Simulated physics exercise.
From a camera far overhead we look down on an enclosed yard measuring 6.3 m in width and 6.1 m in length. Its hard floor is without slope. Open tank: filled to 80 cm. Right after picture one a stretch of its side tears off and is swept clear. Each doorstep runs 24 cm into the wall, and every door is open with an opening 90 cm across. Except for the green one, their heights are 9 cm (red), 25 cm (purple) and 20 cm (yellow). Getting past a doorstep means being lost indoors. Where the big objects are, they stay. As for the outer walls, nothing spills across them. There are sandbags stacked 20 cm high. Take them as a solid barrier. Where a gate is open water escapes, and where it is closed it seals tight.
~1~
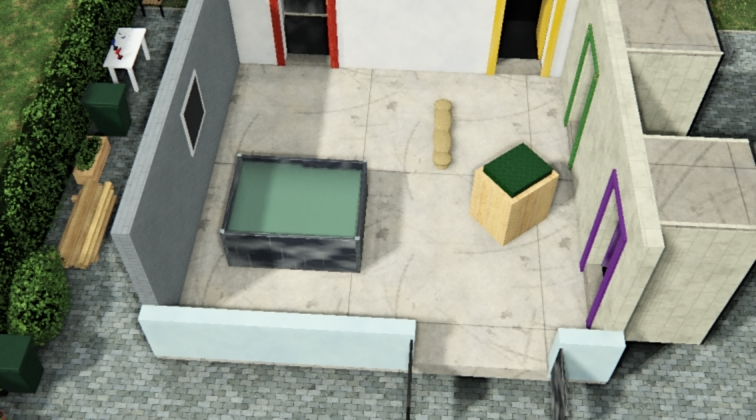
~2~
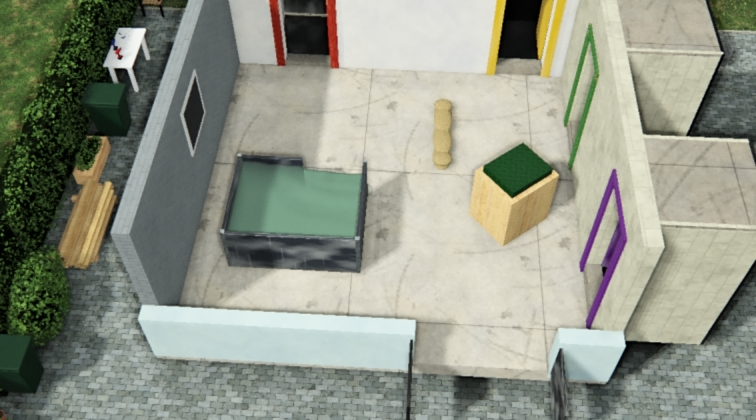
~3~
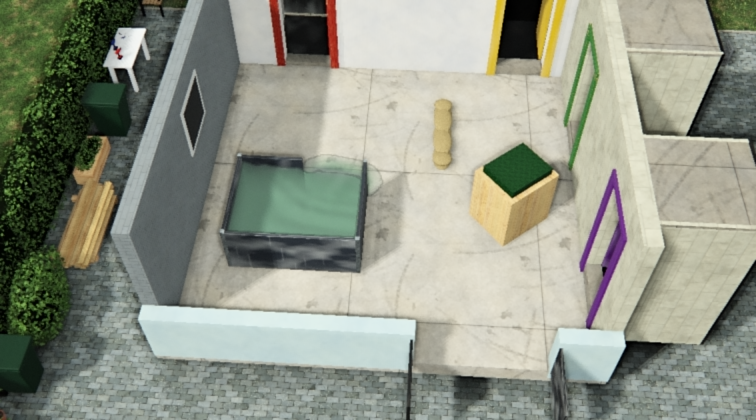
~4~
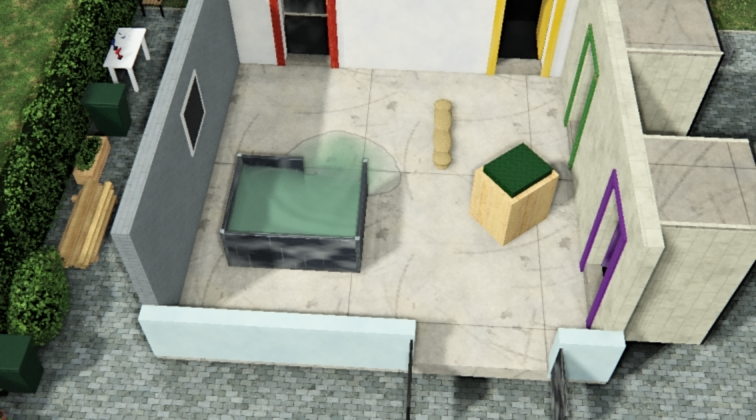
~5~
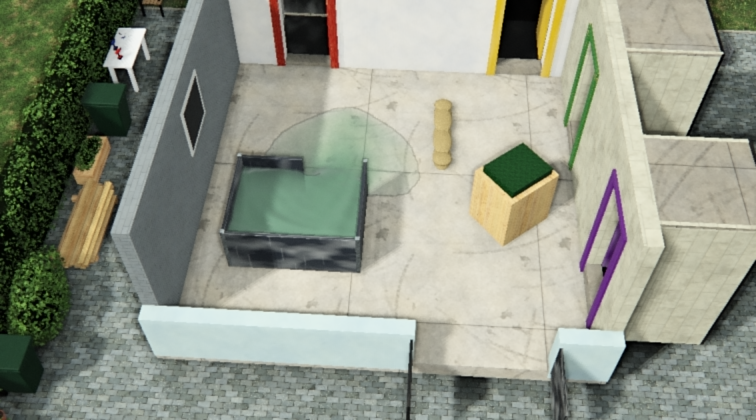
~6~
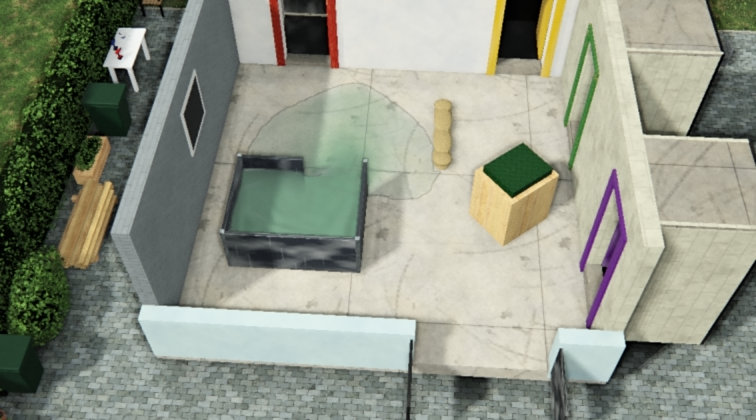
At the start, an open tank of still green water stands in a walled yard beside a wooden box and a short row of sandbags. A piece of its far side disappears, and water pours through the gap, then spreads across the pale floor in a widening, thin sheet toward the back wall and the sandbags.
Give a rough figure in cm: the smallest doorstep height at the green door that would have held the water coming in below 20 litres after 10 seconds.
5.5 cm.
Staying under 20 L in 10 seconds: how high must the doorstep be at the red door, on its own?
Roughly 20 cm at the red door.
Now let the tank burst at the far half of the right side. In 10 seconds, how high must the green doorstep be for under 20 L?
Then something near 20 cm.
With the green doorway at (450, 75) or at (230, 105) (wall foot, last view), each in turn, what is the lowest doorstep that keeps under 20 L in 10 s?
First place around 24 cm, second around 10.5 cm.
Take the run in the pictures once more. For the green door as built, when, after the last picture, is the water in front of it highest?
2.8 s.
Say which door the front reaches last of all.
That would be the purple door.
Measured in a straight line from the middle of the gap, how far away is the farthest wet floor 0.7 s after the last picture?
Close to 3.6 metres, I'd say.
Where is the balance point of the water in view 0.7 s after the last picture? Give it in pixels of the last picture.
About (322, 188).
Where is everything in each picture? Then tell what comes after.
Still water, 80 cm deep, in the open tank at (297, 199); the green door at (580, 106) is dry, in the first picture.
The front is at a hidden place, 0.3 m from the gap on the far side; 0.3 m2 of floor is wet, 80 cm left at the back, in the second picture.
The gap is on the far side, the front 0.8 m out at a hidden place; the back of the open tank holds 79 cm, in the third picture.
The gap is on the far side, the front 1.4 m out at (331, 135); the back of the open tank holds 73 cm, in the fourth picture.
The front is at (338, 112), 2.0 m from the gap on the far side; 3.9 m2 of floor is wet, 66 cm left at the back, in the fifth picture.
The gap is on the far side, the front 2.7 m out at (344, 87); the back of the open tank holds 68 cm; 2.6 m in a straight line remain to the green door at (580, 106), in the sixth picture.
Then, 0.7 s after the last picture water covers 30 % of the floor, deepest (36 cm) near (345, 186); it has not reached the green door.
Then, 2.3 s after the last picture water covers 40 % of the floor, deepest (25 cm) near (240, 68); 9 cm at the green door, 0 litres in over its 19 cm doorstep.
Then, 9.3 s after the last picture water covers 95 % of the floor, deepest (11 cm) near (173, 334); 6 cm at the green door, 0 litres in over its 19 cm doorstep.
At the green door as built, the water peaked near 11 cm, 2.9 s after the last picture.
Run again over the same 10 s with other heights there, 32 litres in over 4.5 cm, 14 litres over 6 cm. The limit of 20 litres is kept from about 5.5 cm up.
